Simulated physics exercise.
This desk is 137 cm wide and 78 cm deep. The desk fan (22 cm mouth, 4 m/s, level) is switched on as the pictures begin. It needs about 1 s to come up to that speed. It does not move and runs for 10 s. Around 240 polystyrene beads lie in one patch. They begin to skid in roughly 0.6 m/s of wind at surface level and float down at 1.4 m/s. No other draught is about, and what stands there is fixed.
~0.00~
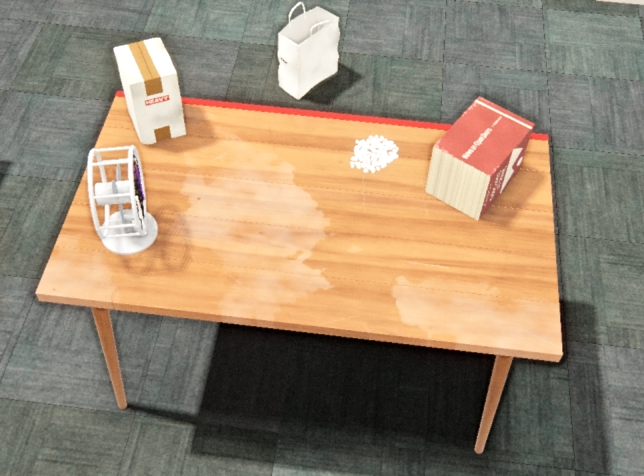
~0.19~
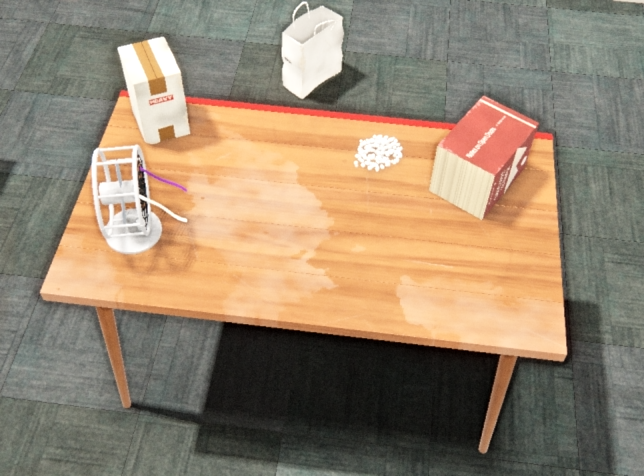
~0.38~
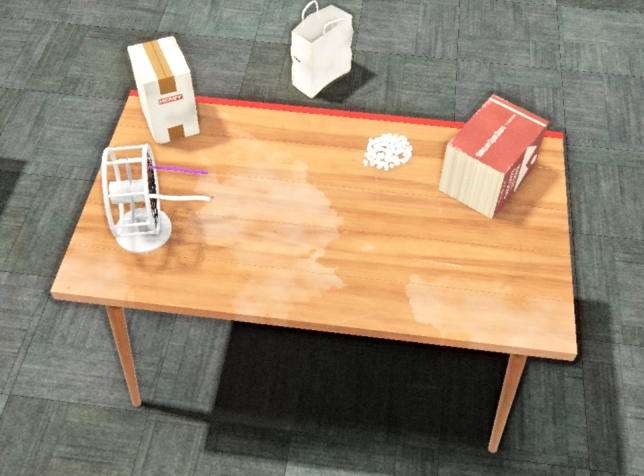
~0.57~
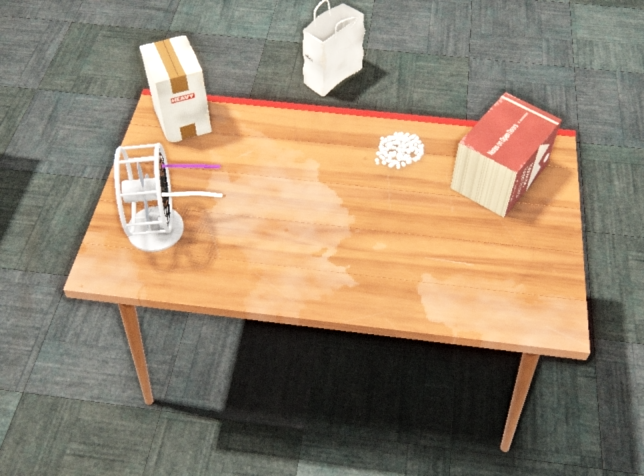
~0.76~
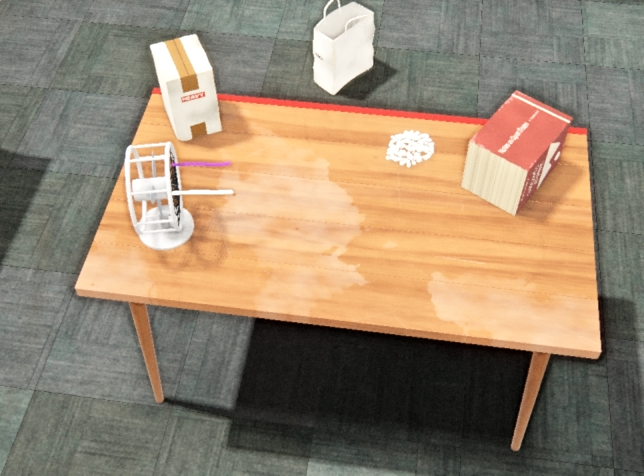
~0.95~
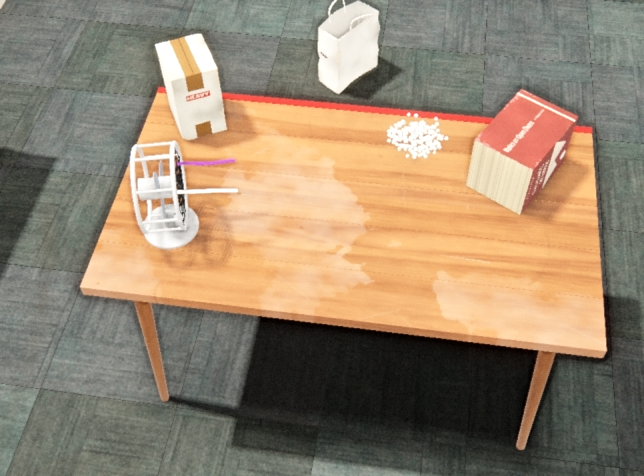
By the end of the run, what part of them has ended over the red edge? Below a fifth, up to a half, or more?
By then above half are over the red edge.
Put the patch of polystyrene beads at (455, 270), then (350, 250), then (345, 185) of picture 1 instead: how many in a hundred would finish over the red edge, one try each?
In that order: 0 %, 0 %, 90 %.
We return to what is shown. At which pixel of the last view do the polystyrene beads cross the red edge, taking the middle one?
Near (421, 112).
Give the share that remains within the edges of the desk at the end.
Some 10 per cent.
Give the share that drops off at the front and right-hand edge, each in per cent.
About 0 % front, 0 % right-hand.
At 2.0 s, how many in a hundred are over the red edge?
Near 90 %.
After 2.0 s, 90 % are over the red edge; 100 % have settled or left.
After 3.2 s, 90 % are over the red edge; 100 % have settled or left.
After 5.5 s, 90 % are over the red edge; 100 % have settled or left.
After 10.0 s, at the end, 90 % are over the red edge.
